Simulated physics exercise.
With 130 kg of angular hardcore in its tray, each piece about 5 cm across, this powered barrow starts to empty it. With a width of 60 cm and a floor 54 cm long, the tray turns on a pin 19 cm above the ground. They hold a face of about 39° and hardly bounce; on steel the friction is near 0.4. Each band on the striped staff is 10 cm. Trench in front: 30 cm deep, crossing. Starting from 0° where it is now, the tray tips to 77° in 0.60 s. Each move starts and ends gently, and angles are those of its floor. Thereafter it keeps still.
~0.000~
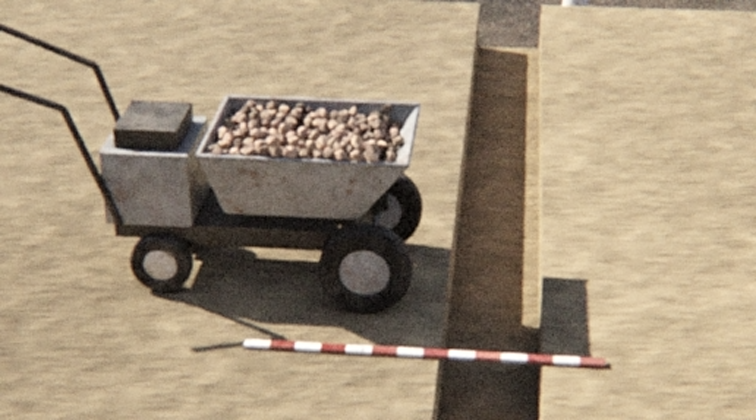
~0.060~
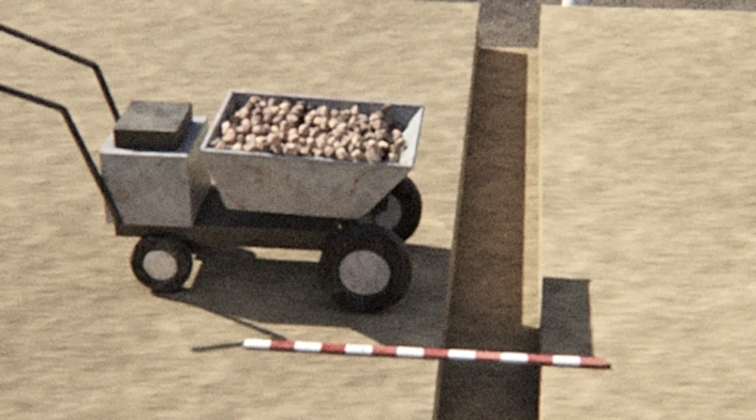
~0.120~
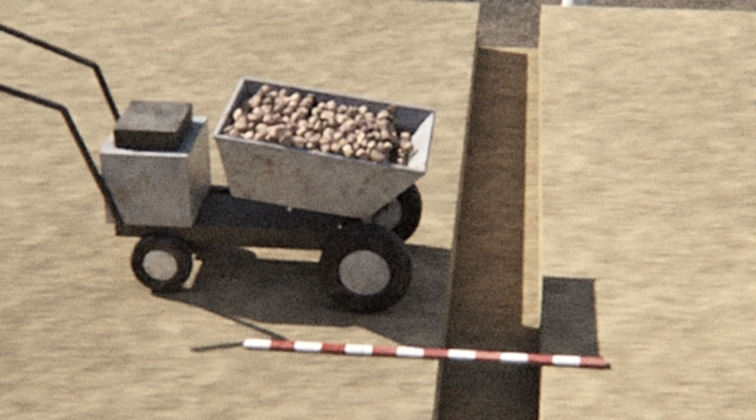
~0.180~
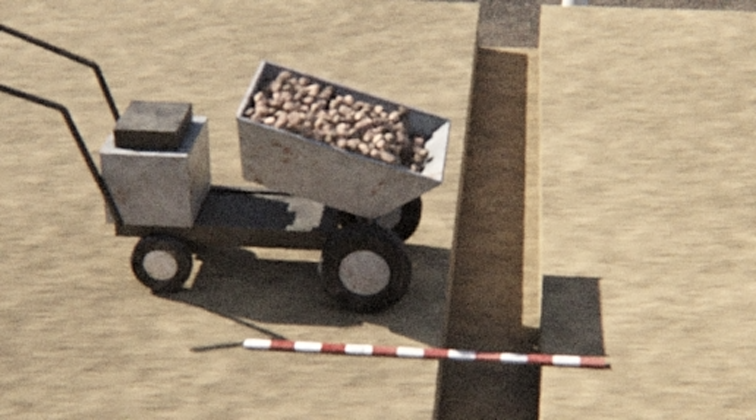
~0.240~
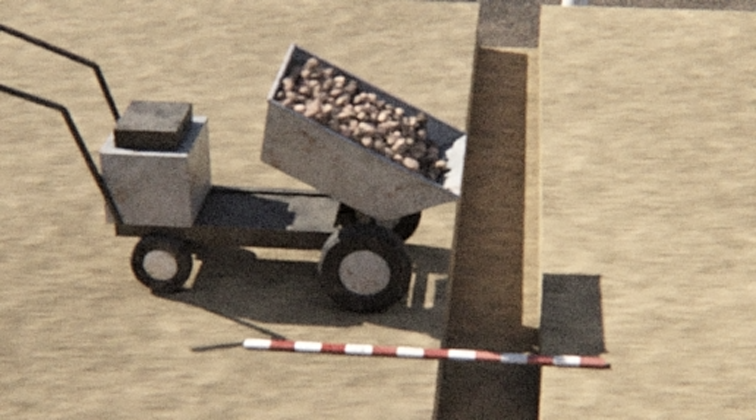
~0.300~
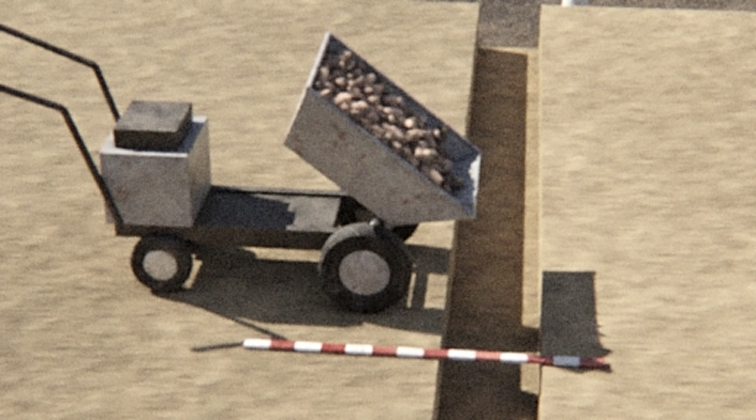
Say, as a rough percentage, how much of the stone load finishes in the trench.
Roughly 54 out of 100.
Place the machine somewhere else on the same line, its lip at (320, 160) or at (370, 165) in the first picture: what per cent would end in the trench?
The first start gives about 85 per cent, the second about 85.
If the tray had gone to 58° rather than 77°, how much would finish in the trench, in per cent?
In that case near 25 per cent.
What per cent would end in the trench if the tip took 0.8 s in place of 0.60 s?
In that case some 70 per cent.
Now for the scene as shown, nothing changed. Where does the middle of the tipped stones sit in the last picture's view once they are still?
The tipped stones centre close to (535, 309).
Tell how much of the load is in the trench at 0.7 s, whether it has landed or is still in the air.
Close to 20 per cent has got there by then.
After 0.4 s the floor is at 65°; 100 % in the tray; the foremost stones are at (493, 216).
After 0.7 s the floor is at 77°; 54 % in the tray, 19 % in the trench, 27 % past the trench; the foremost stones are at (597, 291).
After 1.0 s the floor is at 77°; 10 % in the tray, 43 % in the trench, 48 % past the trench; the foremost stones are past the picture's edge.
After 3.0 s the floor is at 77°; 0 % in the tray, 54 % in the trench, 46 % past the trench; the foremost stones are past the picture's edge.
